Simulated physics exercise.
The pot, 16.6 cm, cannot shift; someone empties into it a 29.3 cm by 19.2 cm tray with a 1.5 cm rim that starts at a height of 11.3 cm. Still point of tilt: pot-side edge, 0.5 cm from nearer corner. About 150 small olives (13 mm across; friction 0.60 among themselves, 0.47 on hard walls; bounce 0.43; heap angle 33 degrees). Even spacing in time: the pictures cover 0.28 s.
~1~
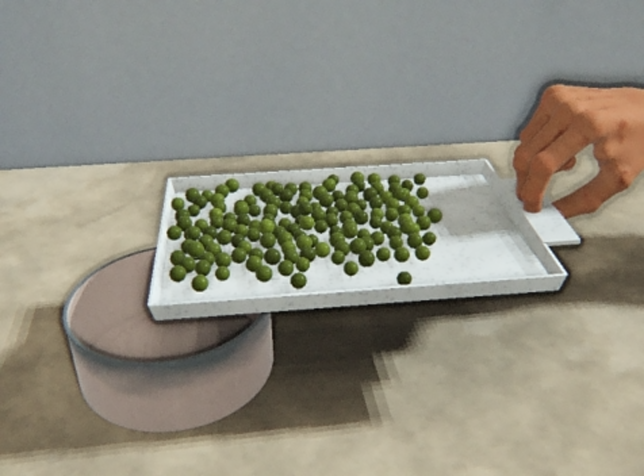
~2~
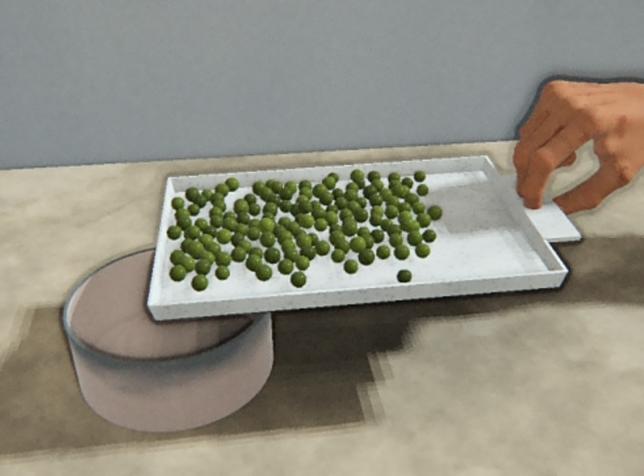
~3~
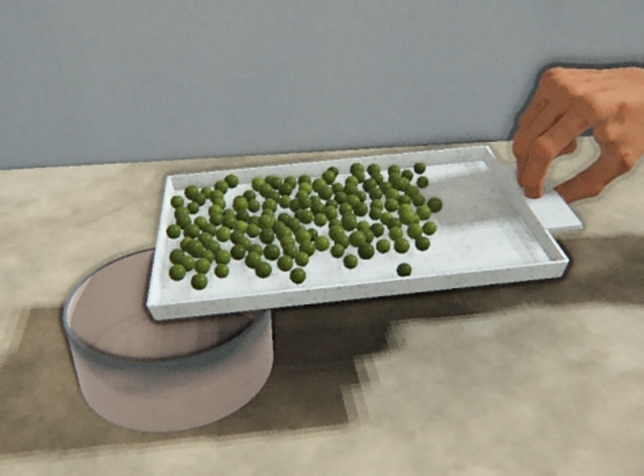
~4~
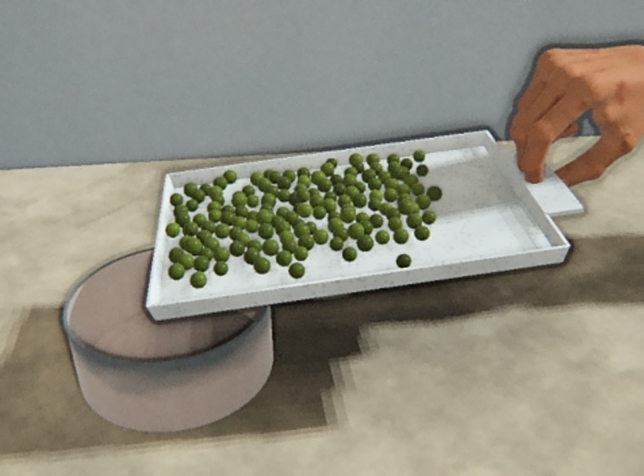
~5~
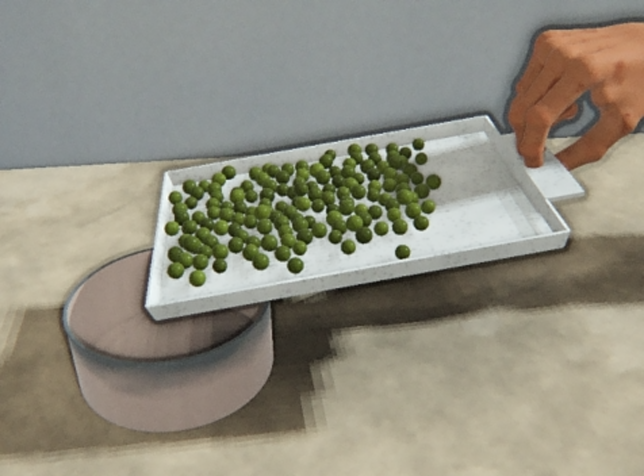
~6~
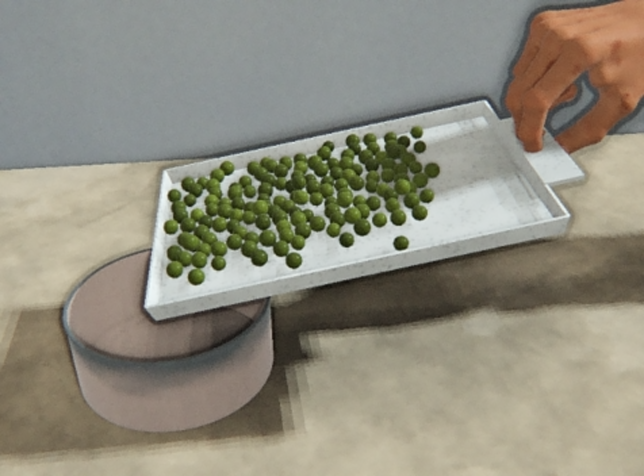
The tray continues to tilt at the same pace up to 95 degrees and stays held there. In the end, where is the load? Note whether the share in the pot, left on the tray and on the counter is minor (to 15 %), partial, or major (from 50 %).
Noted: Pot partial; tray minor; counter major.
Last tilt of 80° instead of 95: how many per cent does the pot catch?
Result: Close to 0 %.
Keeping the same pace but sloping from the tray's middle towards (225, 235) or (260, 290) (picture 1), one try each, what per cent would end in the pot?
First try: Around 70 percent; second try: Around 0 percent.
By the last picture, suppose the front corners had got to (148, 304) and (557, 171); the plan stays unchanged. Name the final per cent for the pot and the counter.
Pot 35 % / counter 65 %.
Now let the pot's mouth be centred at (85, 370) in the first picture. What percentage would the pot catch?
70 %.
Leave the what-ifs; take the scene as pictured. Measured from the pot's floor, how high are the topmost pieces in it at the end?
Close to 2.0 cm up.
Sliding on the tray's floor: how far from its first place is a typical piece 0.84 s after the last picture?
Some 4 cm.
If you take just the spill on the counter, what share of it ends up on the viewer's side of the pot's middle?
Estimate: Close to 70 per cent of the pieces.
Then, 0.84 s after the last picture, tilt 50 degrees; the tray holds 100 %, the pot 0 %.
Then, 1.40 s after the last picture, tilt 76 degrees; the tray holds 100 %, the pot 0 %.
Then, 2.02 s after the last picture, tilt 95 degrees; the tray holds 10 %, the pot 20 %.
In the end, pot 35 %, tray 0 %, counter 65 %.
